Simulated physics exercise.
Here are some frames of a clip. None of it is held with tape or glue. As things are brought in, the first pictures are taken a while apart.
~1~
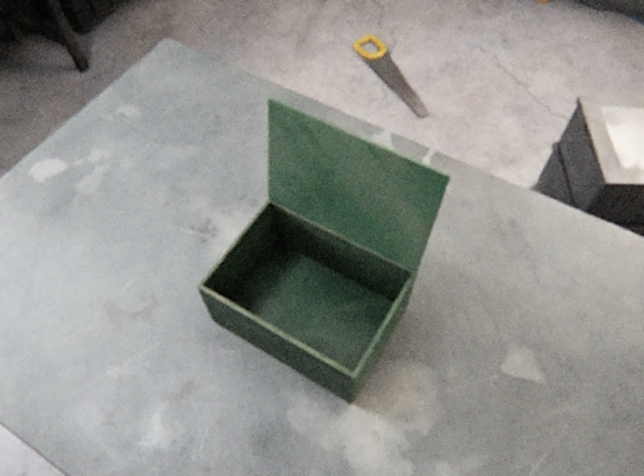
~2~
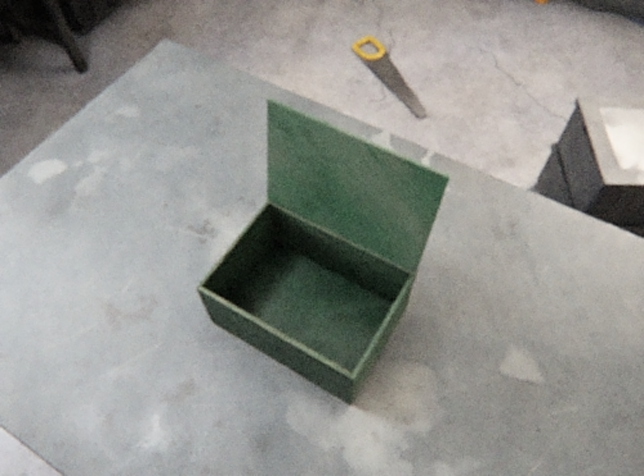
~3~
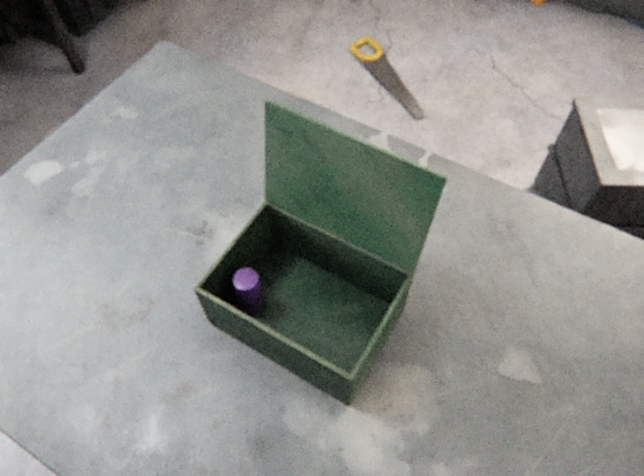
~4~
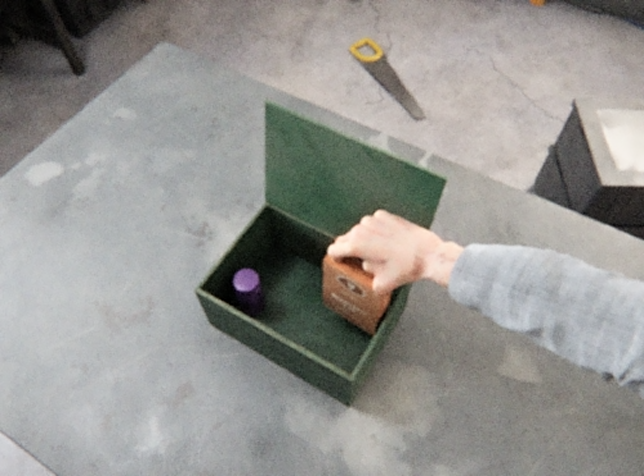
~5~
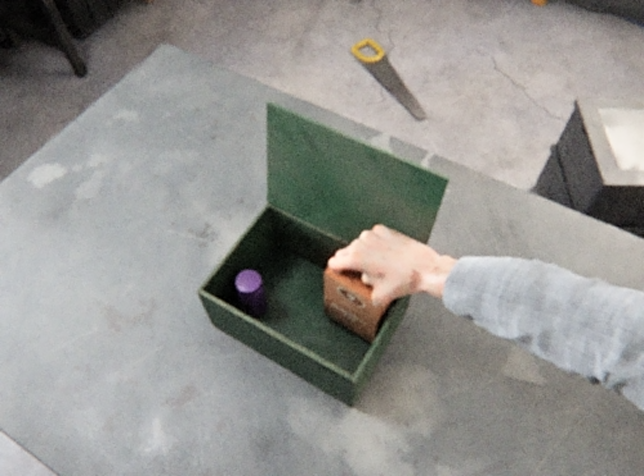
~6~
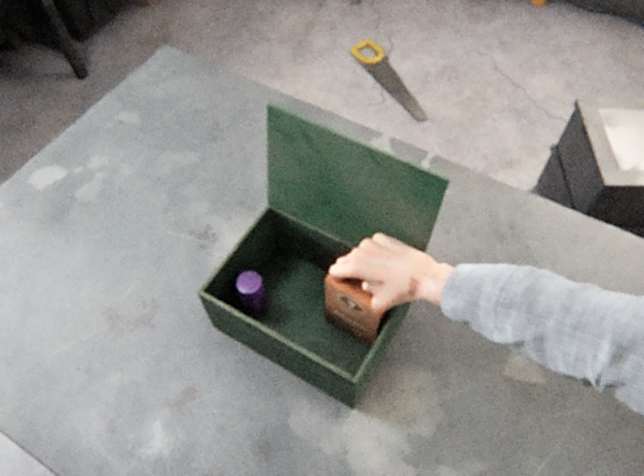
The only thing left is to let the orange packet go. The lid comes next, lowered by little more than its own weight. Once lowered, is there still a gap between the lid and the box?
Yes, a gap remains.
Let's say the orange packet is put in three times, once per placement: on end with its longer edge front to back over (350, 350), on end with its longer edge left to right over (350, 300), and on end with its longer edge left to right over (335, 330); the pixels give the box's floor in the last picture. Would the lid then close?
Results in order: Lid up, lid down, lid up.
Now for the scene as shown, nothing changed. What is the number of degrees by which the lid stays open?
Some 25 degrees above the rim, more or less.
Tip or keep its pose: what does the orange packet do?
By the end the orange packet has kept its angle.
Then, 1.20 s later than the last frame, lid starting down.
Then, 1.60 s later than the last frame, lid 57° above the rim.
Then, 1.90 s later than the last frame, lid 26° above the rim.
When it is over, lid 24° above the rim; both as before. End places, in pixels of the last picture, orange packet near (357, 310).
